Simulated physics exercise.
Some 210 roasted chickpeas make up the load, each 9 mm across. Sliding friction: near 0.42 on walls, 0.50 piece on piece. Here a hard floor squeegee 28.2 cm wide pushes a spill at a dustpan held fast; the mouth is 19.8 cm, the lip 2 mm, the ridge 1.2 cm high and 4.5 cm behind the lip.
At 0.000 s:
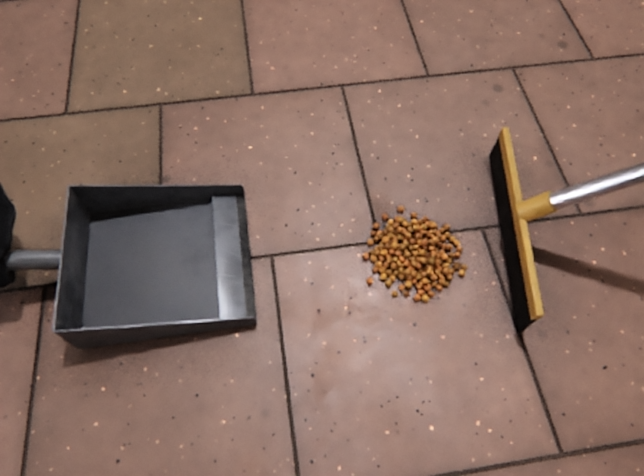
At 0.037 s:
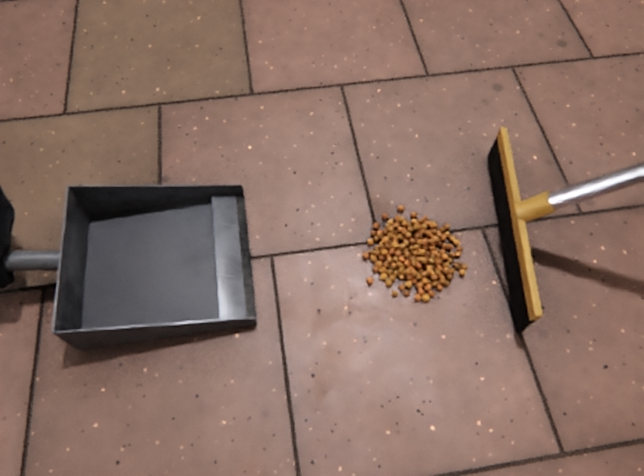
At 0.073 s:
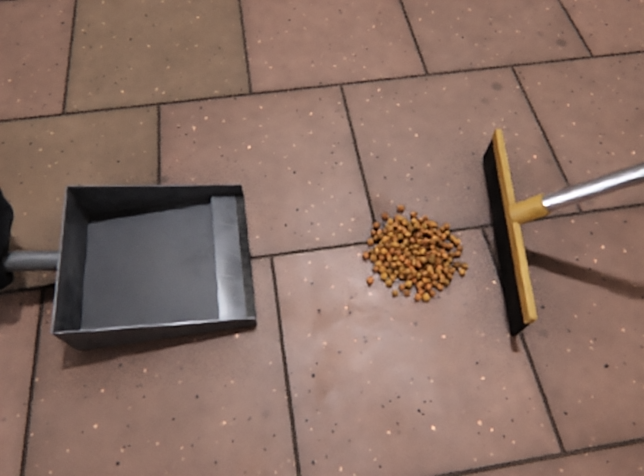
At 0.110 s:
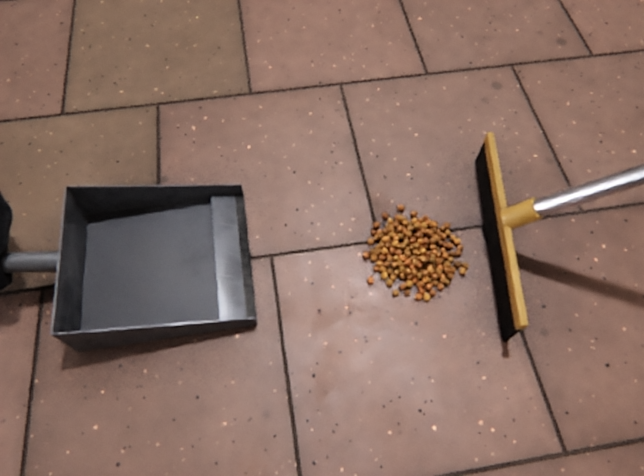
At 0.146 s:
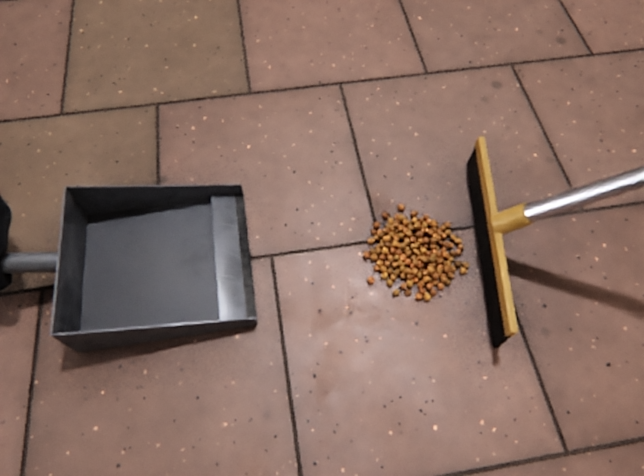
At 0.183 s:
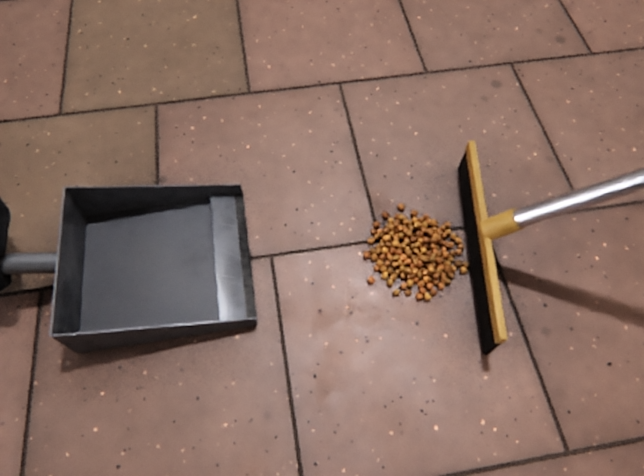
A yellow-and-black squeegee on a metal handle slid left and slightly toward the viewer across the brown tiles, up close to a pile of roasted chickpeas, while the dark dustpan stayed at left.
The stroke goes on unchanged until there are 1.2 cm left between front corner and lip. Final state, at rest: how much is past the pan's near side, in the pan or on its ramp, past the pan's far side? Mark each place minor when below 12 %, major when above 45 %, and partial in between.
Near side - partial; pan - minor; far side - minor.
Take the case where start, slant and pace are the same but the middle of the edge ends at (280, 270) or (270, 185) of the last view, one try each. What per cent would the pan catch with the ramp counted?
Roughly 25 % and 35 %.
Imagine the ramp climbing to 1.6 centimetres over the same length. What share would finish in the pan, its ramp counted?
Around 0 per cent.
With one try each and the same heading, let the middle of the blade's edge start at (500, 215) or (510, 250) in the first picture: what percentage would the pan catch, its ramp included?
Close to 5 in a hundred, then close to 0 in a hundred.
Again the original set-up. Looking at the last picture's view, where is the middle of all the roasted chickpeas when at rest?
I'd say roughly (274, 290).
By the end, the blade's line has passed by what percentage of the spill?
Estimate: Around 15 %.
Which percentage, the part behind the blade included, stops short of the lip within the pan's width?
It comes to some 65 percent.
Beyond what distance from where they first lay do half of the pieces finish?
20 cm, roughly.
After 0.48 s, middle of the blade 17 cm from the lip; 0 % over the lip, far side 0 %, near side 15 %.
Then, at 0.68 s, middle of the blade 9 cm from the lip; 0 % over the lip, far side 0 %, near side 30 %.
Then, at 0.99 s, middle of the blade 4 cm from the lip; 0 % over the lip, far side 0 %, near side 35 %.
By 1.3 s all is still; near side 35 %, pan 0 %, far side 0 %, in front of the lip or behind the blade 65 %.
